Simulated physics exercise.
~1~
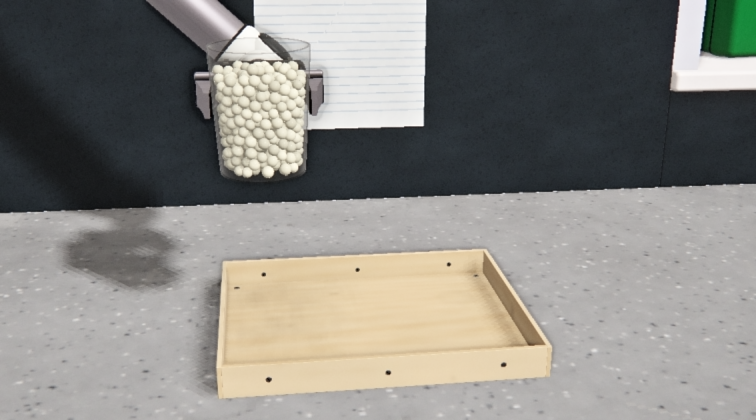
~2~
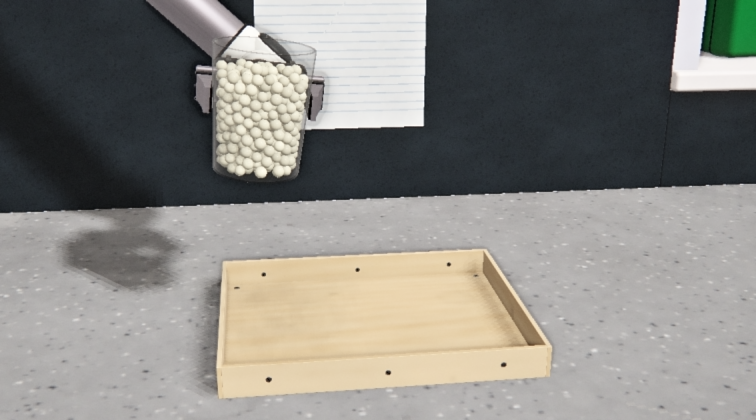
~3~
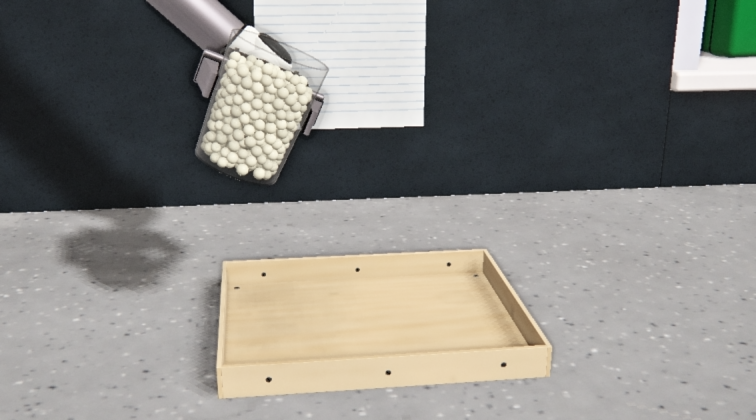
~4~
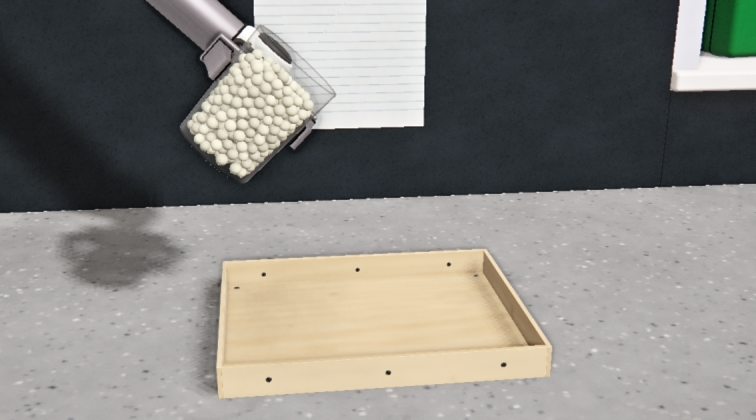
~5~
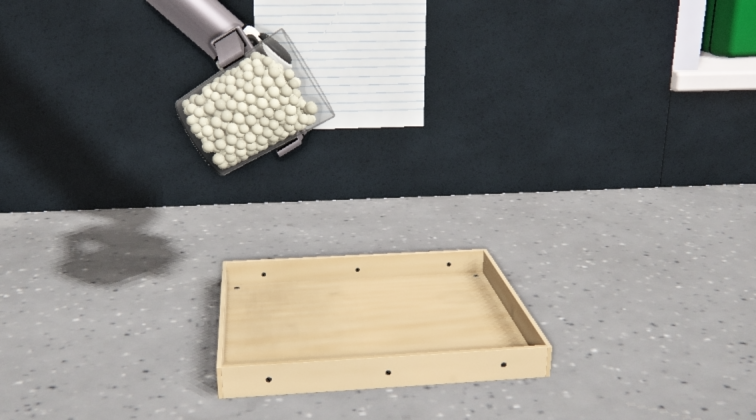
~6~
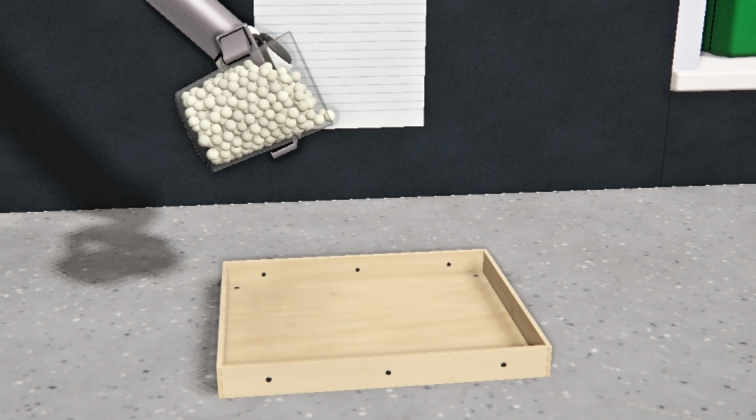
A grey robot arm reaches in from the upper left, gripping a clear beaker full of cream-coloured beads, seen by a still camera looking slightly down. Below it, a shallow light wooden tray rests on a speckled grey tabletop, with a dark wall, lined white paper and a green object behind. The arm tilts the beaker steadily rightward, and the beads shift toward its rim.
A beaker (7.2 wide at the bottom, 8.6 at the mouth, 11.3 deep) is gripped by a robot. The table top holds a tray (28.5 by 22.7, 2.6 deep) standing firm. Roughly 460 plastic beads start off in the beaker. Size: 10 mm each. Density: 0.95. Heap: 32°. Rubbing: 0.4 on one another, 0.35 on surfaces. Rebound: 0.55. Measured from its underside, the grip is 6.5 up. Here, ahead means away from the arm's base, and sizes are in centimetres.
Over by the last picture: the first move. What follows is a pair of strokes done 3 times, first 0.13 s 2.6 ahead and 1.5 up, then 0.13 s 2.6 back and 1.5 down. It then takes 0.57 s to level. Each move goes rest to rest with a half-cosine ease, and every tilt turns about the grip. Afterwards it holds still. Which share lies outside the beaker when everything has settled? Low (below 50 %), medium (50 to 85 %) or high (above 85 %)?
Low.
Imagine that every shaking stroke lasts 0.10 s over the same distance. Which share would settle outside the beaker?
That change gives some 45 percent.
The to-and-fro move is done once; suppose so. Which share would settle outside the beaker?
That would give close to 15 percent.
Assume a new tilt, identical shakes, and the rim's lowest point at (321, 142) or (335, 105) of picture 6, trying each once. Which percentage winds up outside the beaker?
Near 75 and 15 in a hundred.
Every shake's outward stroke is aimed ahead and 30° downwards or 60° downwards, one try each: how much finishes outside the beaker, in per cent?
Estimates, in order: 15 % then 5 %.
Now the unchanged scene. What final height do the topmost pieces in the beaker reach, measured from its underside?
Height at rest: About 9.5 centimetres.
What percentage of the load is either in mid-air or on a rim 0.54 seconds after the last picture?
About 13 per cent.
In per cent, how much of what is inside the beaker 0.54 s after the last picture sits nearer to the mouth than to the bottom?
Near 45 %.
Then, 0.54 s later, tilted 66° forward, highest piece 24 above the table; 355 in the beaker, 46 in the tray, 59 in flight or on a rim.
Then, 1.08 s later, tilted 30° forward, highest piece 26 above the table; 309 in the beaker, 147 in the tray, 2 on the table or floor, 2 in flight or on a rim.
Then, 1.55 s later, level, highest piece 26 above the table; 308 in the beaker, 150 in the tray, 2 on the table or floor.
Then, 2.60 s later, level, highest piece 26 above the table; 308 in the beaker, 150 in the tray, 2 on the table or floor.
At rest, 308 in the beaker, 150 in the tray, 2 on the table or floor. That is 33 % outside the beaker.
